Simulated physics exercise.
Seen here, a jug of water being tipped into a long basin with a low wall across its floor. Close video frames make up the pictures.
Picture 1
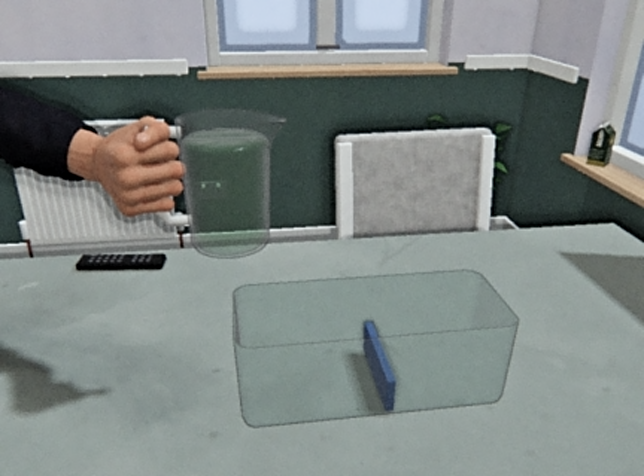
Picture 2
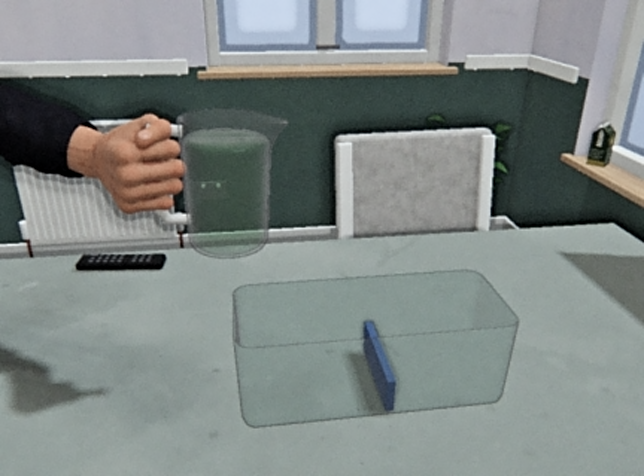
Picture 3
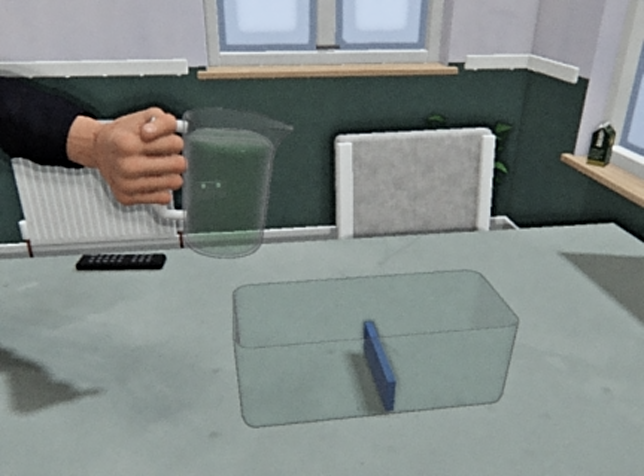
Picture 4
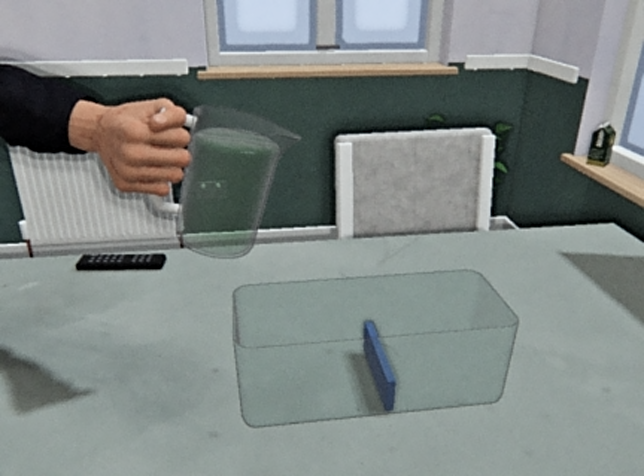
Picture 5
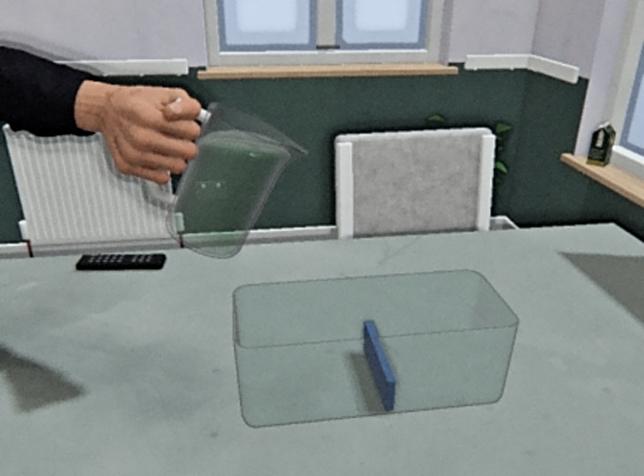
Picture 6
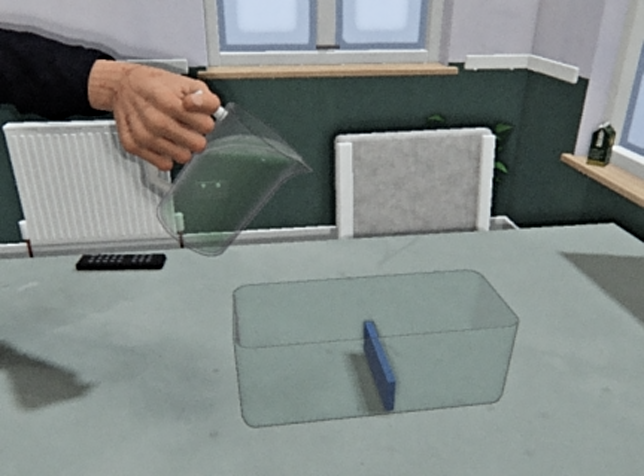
In a room with dark green lower walls, a hand holds a clear jug of water upright above a table with a long transparent basin containing a low blue wall, then gradually tilts the jug to the right.
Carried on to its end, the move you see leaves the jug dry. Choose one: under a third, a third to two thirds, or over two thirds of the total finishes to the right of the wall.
Under a third finishes to the right of the wall.
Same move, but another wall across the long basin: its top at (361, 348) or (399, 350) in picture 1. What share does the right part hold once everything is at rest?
Result: 15 % first, 10 % second.
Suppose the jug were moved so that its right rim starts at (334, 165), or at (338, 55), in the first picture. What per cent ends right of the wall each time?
In turn 25 % and 75 %.
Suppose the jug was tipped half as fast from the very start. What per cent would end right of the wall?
Around 5 per cent ends up there.
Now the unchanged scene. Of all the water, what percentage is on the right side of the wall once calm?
Estimate: Some 5 per cent.
A moment on, the jug is tipped right over and 55 per cent is still to pour, 15 is left of the wall and 1 right of it.
Next, the jug is tipped right over and 10 per cent is still to pour, 66 is left of the wall and 2 right of it.
Then the jug is tipped right over and 0 per cent is still to pour, 84 is left of the wall and 4 right of it.
Later the jug is tipped right over and 0 per cent is still to pour, 86 is left of the wall and 7 right of it.
At rest 86 per cent lies left of the wall, 7 right of it and 7 outside.
